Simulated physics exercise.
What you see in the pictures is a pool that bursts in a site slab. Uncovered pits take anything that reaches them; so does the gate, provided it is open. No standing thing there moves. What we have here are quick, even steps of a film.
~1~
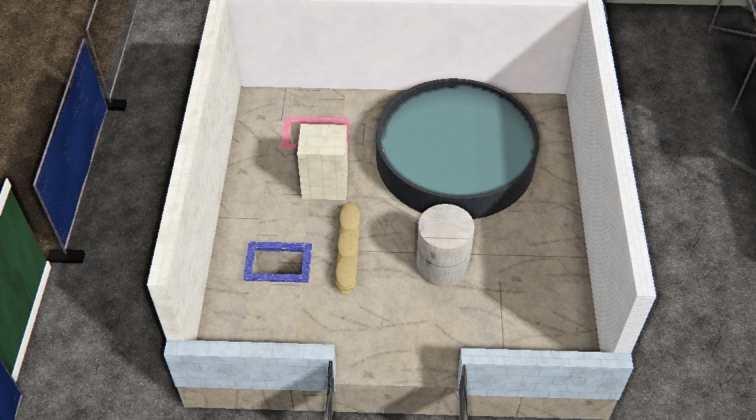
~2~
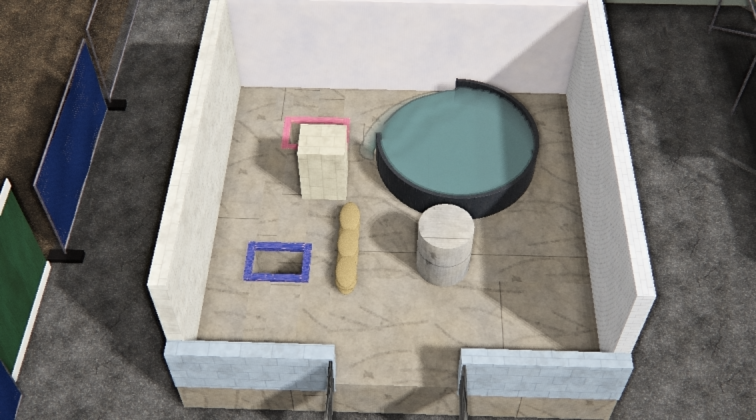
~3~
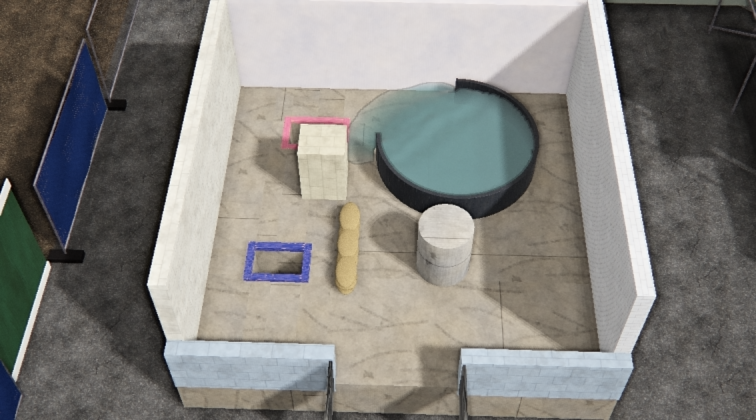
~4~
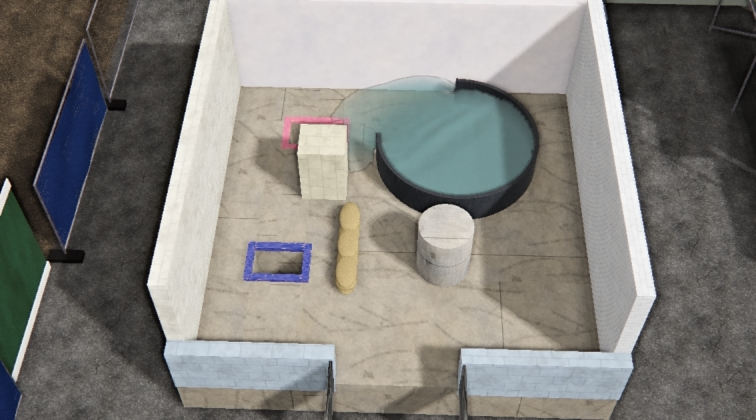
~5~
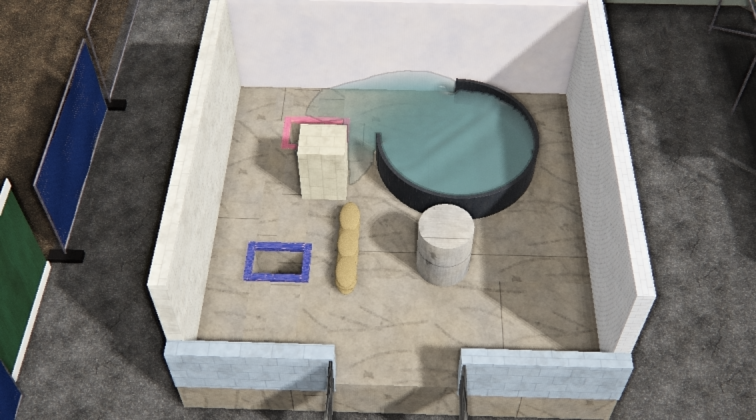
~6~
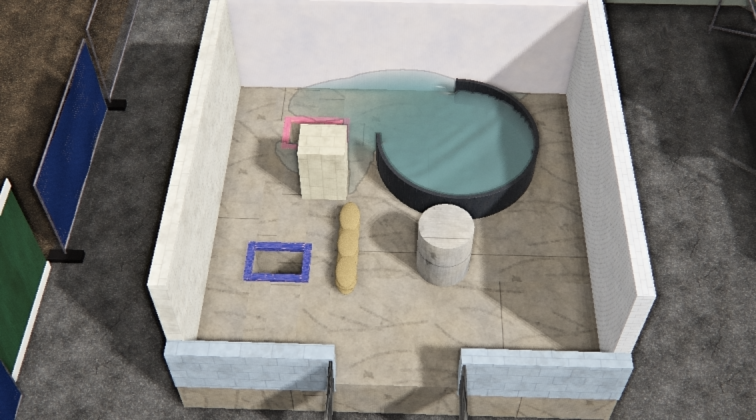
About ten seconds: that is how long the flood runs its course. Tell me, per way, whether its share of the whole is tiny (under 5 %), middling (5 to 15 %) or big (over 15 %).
Outcome: The gate is a minor outlet here - below five per cent; the pink pit is a major outlet here - beyond fifteen per cent; the blue pit is a middling outlet here - five to fifteen per cent.
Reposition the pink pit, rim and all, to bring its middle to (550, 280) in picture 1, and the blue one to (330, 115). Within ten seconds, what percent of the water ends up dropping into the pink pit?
Share for the pink pit: 4 percent.
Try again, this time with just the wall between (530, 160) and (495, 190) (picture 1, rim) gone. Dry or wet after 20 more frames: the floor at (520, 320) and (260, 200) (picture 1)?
First point: Inundated; second point: Unwetted.
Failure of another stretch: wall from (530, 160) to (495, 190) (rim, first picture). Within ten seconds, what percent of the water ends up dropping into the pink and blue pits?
Shares: Pink at 2 percent, blue at 2 percent.
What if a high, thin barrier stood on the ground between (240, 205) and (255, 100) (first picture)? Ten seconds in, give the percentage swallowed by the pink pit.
The pink pit gets 40 per cent.
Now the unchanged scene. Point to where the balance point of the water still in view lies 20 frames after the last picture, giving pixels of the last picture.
I'd mark it close to (388, 148).
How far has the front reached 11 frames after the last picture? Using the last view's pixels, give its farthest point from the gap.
Best guess: Near (220, 212).
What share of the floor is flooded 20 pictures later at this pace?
Share estimate: About 45 per cent.
A moment on, water covers 20 % of the floor; the gate 0 %, the pink pit 4 %, the blue pit 0 %.
Next, water covers 20 % of the floor; the gate 0 %, the pink pit 9 %, the blue pit 0 %.
Then, water covers 45 % of the floor; the gate 0 %, the pink pit 18 %, the blue pit 1 %.
Later, water covers 70 % of the floor; the gate 0 %, the pink pit 28 %, the blue pit 7 %.
In the end, water covers 95 % of the floor; the gate 2 %, the pink pit 36 %, the blue pit 8 %.
